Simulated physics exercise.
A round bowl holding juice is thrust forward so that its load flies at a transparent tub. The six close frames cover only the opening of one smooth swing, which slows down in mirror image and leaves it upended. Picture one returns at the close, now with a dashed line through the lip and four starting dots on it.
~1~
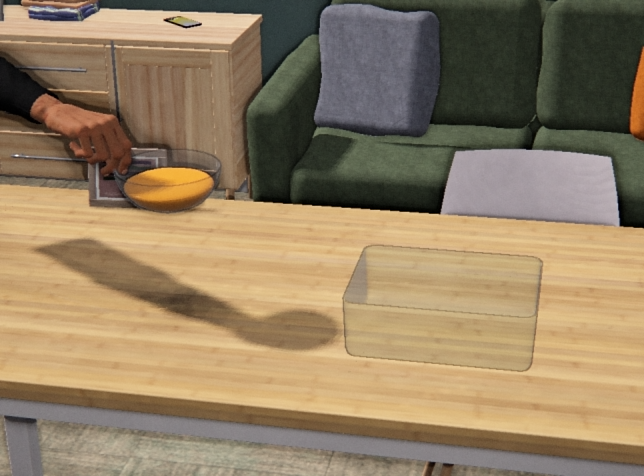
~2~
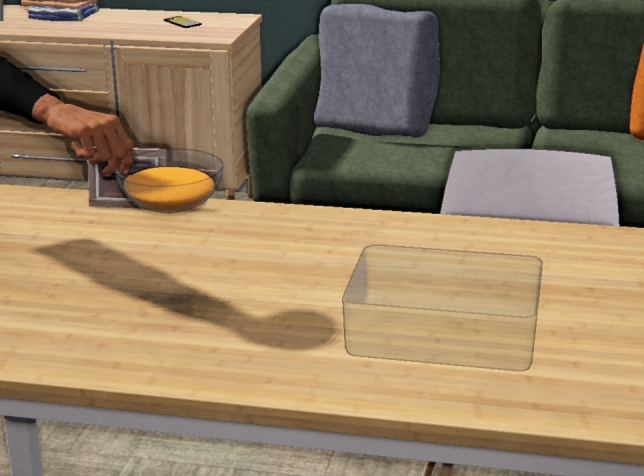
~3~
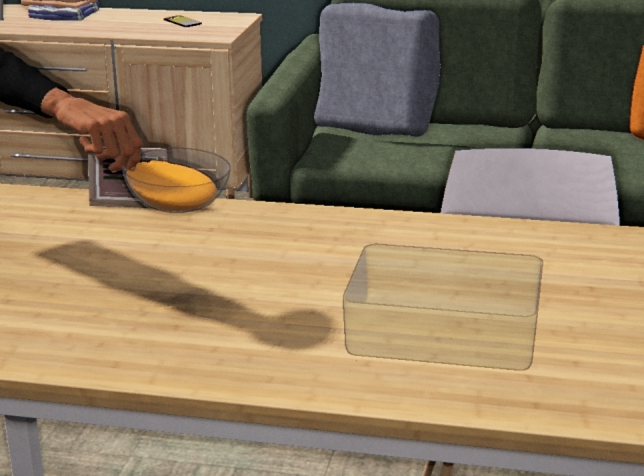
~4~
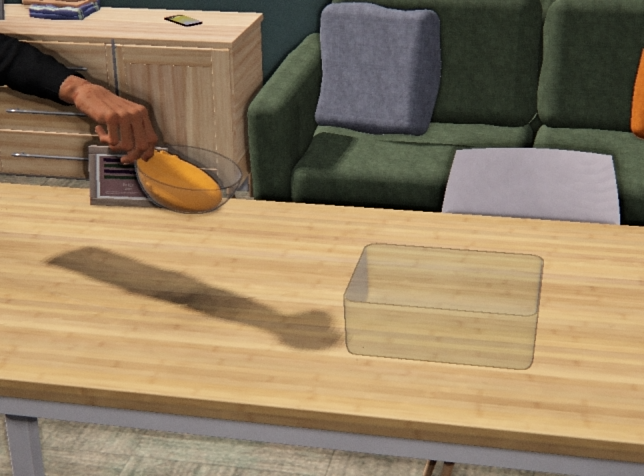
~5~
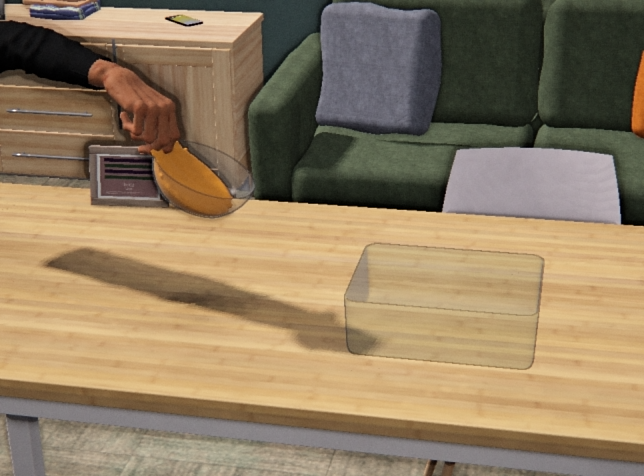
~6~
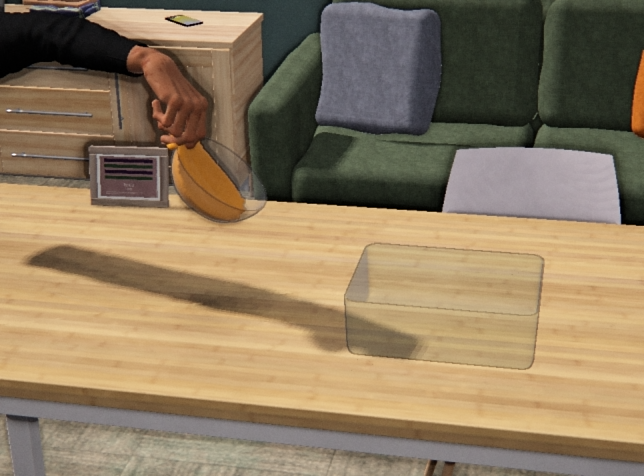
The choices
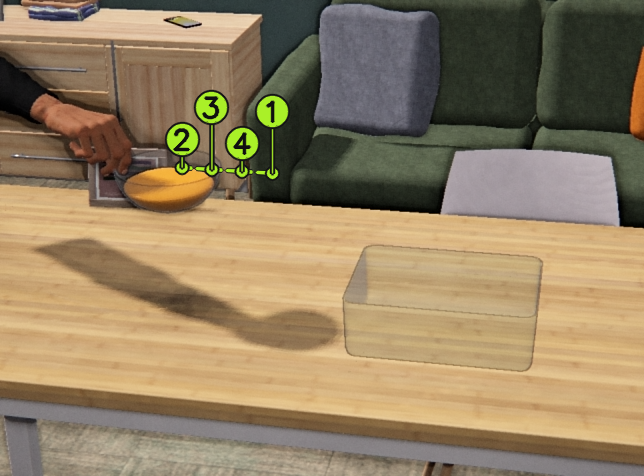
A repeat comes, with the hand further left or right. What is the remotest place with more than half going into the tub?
Choose 1.
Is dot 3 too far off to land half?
Yes, it does.
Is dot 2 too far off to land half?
Yes, it does.
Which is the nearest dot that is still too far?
That is dot 4.
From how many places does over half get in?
One.
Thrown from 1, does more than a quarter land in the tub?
Yes.
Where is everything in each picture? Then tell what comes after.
The first frame shows upright, lip at (217, 169); tub from (345, 352) to (532, 369); nothing has left yet.
The second frame shows upright, lip at (219, 170); nothing has left yet.
The third frame shows tipped about 3°, lip at (227, 172); nothing has left yet.
The fourth frame shows tipped about 11°, lip at (239, 179); nothing has left yet.
The fifth frame shows tipped about 23°, lip at (253, 191); juice is over the rim, down to (164, 148).
The sixth frame shows tipped about 38°, lip at (264, 204); juice is over the rim, down to (174, 144).
In lime, 1 at (272, 173); 2 at (182, 167); 3 at (211, 169); 4 at (242, 171).
For dot 1, about 69 % lands in the tub, 22 % falls short and 9 % goes beside or beyond.
For dot 2, about 0 % lands in the tub, 100 % falls short.
For dot 3, about 0 % lands in the tub, 97 % falls short.
For dot 4, about 25 % lands in the tub, 71 % falls short and 4 % goes beside or beyond.
